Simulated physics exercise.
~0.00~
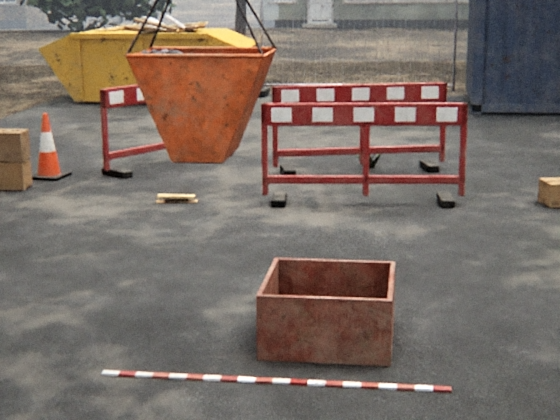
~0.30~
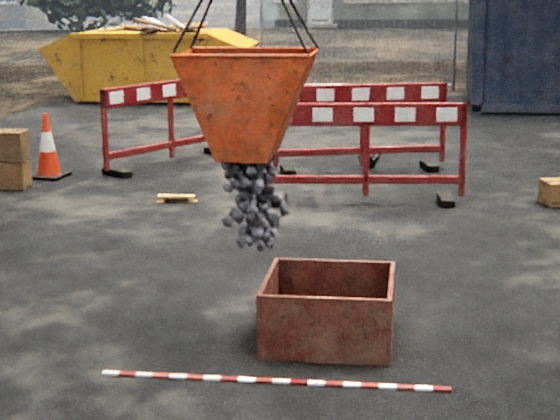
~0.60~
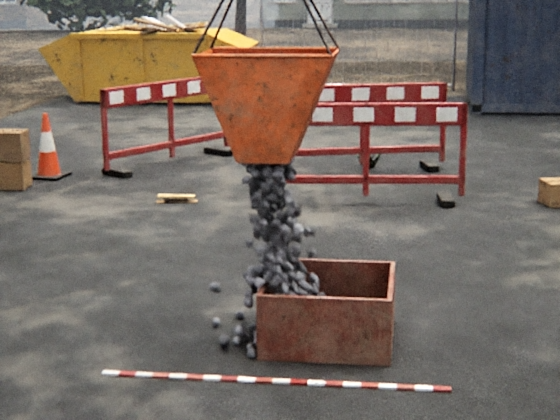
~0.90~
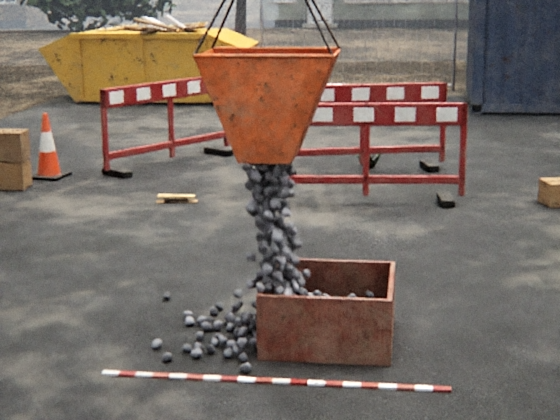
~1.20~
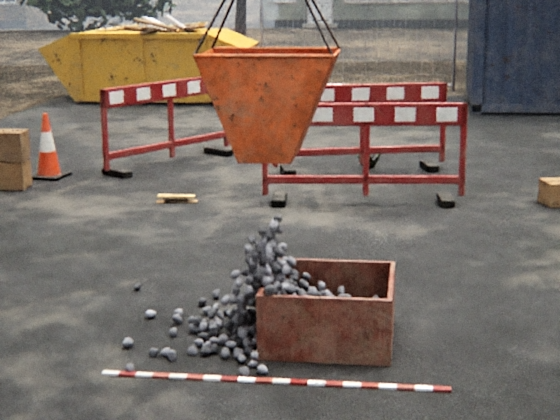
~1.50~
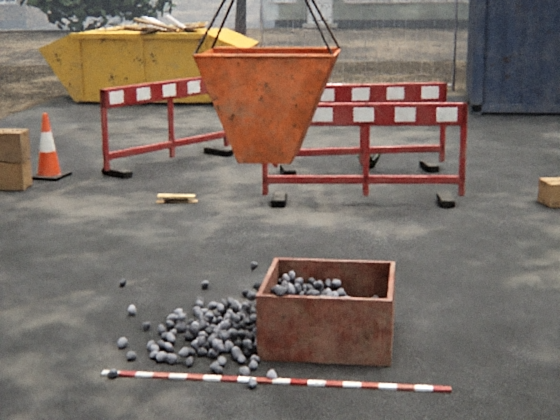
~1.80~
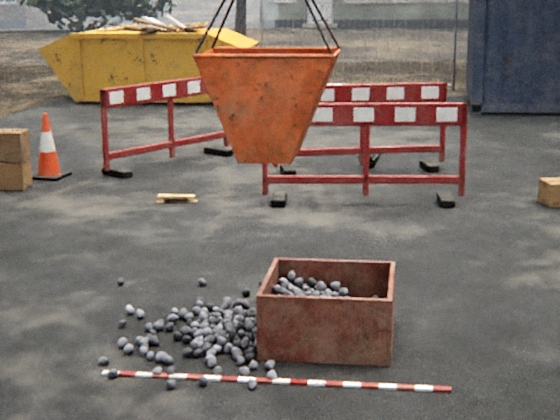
On a paved yard with barriers and a cone, an orange skip hanging from cables moves right and drops grey stones from its underside over a reddish bin; some land inside, while many spill left and lie scattered on the ground around the striped staff as the emptied skip hangs still.
